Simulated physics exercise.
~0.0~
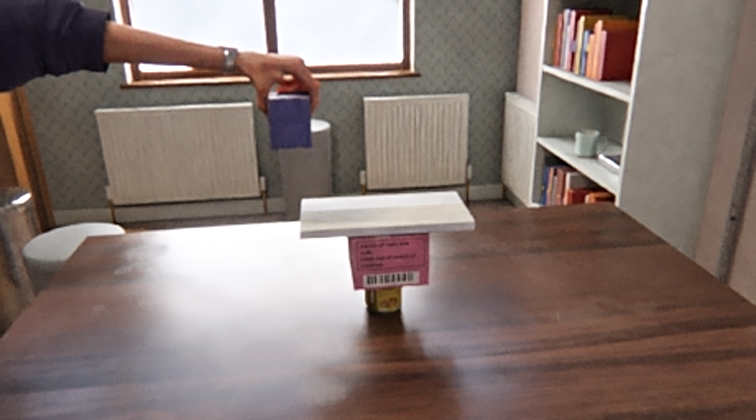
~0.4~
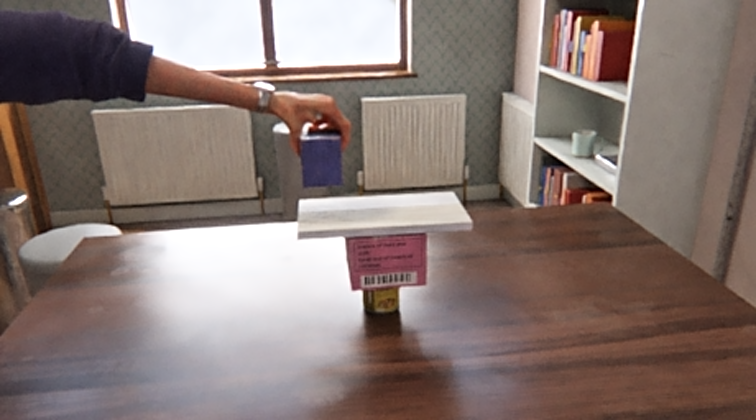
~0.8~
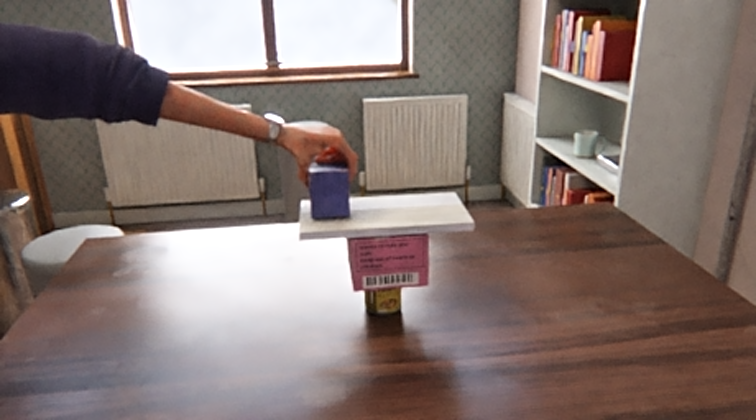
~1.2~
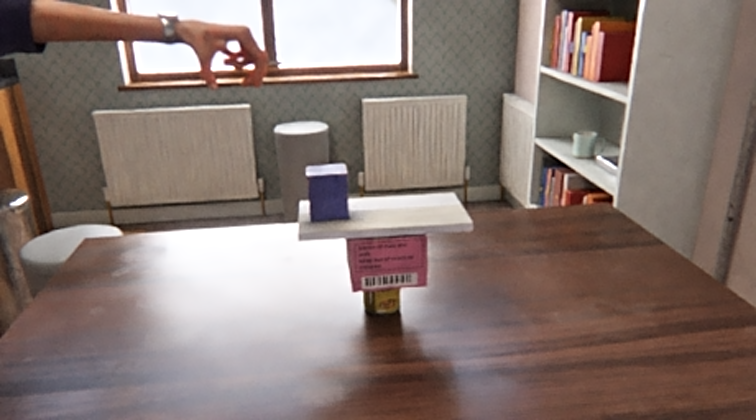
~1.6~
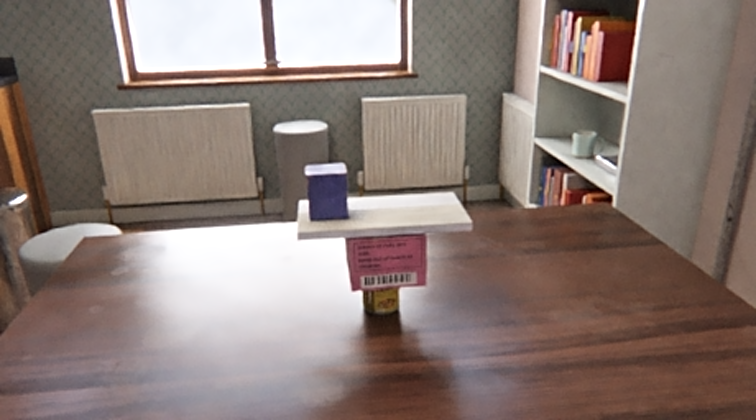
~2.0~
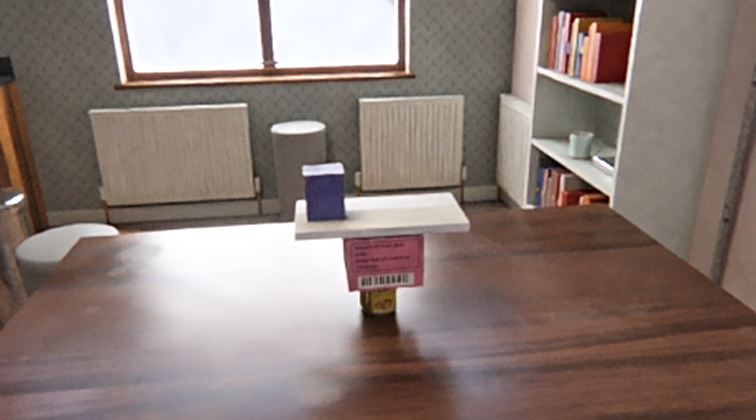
The footage shows a hand lowering a blue block from the left onto the left side of a white board, which rests on a pink box above a small yellow tin on a wooden table. The hand releases it and withdraws, and the stack stays standing.
